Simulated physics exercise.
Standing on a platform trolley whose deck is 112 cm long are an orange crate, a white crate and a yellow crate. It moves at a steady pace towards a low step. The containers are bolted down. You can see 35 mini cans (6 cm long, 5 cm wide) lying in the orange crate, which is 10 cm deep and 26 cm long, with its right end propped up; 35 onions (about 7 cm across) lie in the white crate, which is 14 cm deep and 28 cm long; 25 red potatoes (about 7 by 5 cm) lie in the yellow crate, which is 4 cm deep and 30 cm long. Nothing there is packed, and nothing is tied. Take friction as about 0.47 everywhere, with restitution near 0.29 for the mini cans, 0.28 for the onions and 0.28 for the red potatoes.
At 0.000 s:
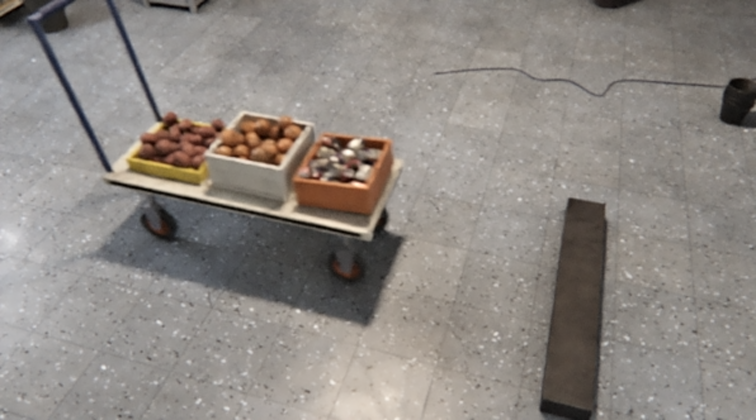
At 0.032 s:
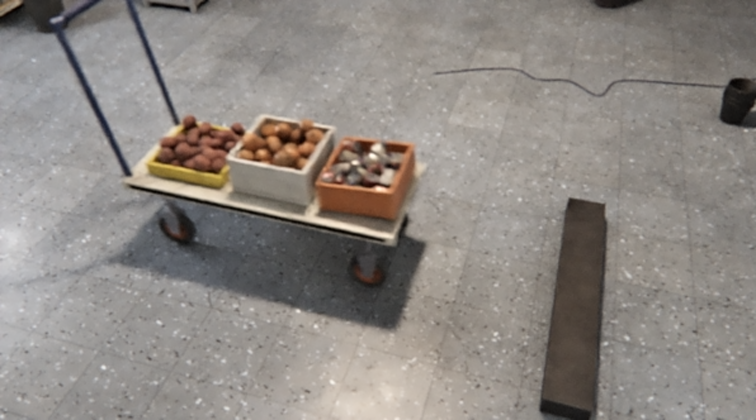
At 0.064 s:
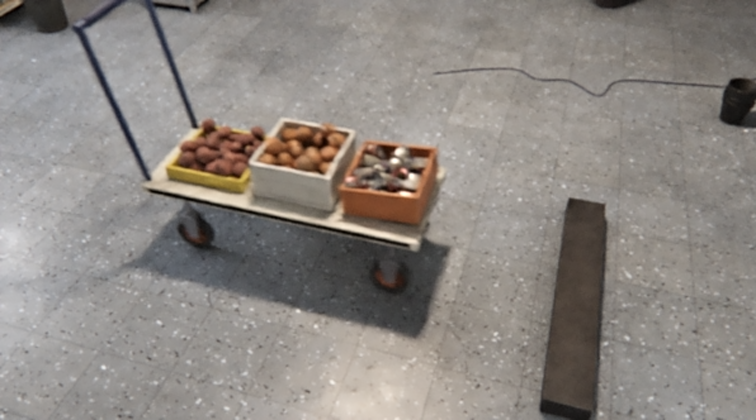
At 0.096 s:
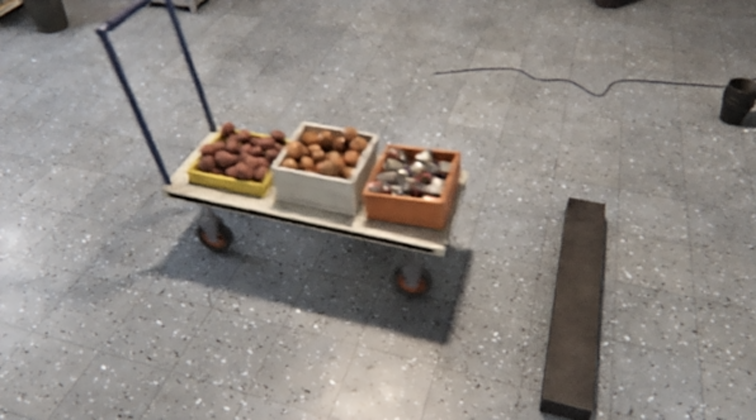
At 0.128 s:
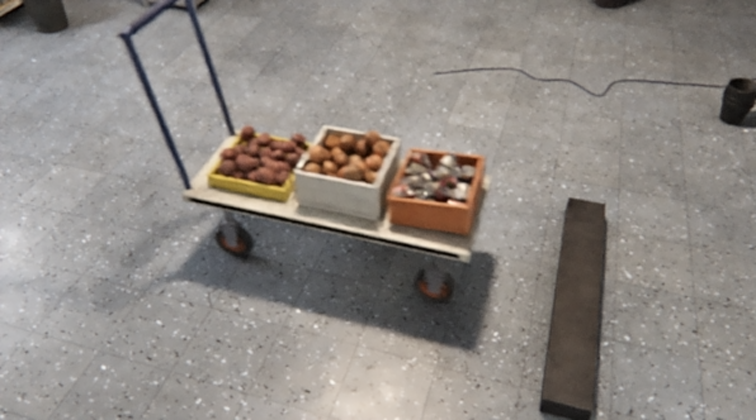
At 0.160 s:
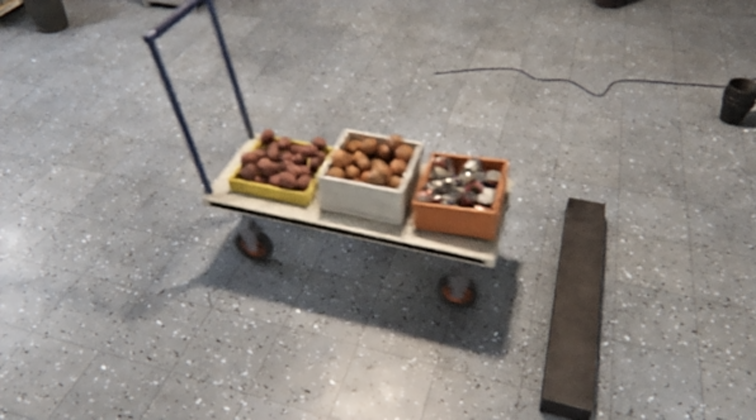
In the video, a platform trolley carrying red potatoes in a yellow crate, round brown items in a white crate and small cans in an orange crate rolls steadily rightward across a speckled floor, nearing a low, dark step.
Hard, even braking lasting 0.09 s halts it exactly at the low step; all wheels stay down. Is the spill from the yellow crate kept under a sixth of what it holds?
No, over a sixth spills.
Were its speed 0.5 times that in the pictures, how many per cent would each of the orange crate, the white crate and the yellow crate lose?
Then orange crate 0, white crate 0, yellow crate 10 per cent.
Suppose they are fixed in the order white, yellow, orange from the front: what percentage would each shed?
In that arrangement the orange crate sheds 10 per cent of its load, the white crate 0 per cent, and the yellow crate 30 per cent.
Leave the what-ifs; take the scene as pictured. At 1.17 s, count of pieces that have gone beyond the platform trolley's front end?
Close to 4.
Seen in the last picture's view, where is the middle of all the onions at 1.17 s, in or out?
Centre approx. (451, 187).
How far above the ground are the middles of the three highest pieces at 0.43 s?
Close to 56 cm, on average.
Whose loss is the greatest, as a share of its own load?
That would be the yellow crate.
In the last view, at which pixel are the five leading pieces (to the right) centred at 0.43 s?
They're centred near (596, 209).
After 0.21 s, the brake bites.
After 0.31 s, the orange crate has all 35, the white crate has all 35 and the yellow crate is down by 2 of 25.
After 0.43 s, the orange crate is down by 3 of 35, the white crate has all 35 and the yellow crate is down by 3 of 25.
After 0.66 s, the orange crate is down by 4 of 35, the white crate is down by 1 of 35 and the yellow crate is down by 6 of 25.
Outcome (at 1.17 s), the orange crate is down by 4 of 35, the white crate is down by 1 of 35 and the yellow crate is down by 8 of 25. Asked share, 8 of 25, 32 per cent.
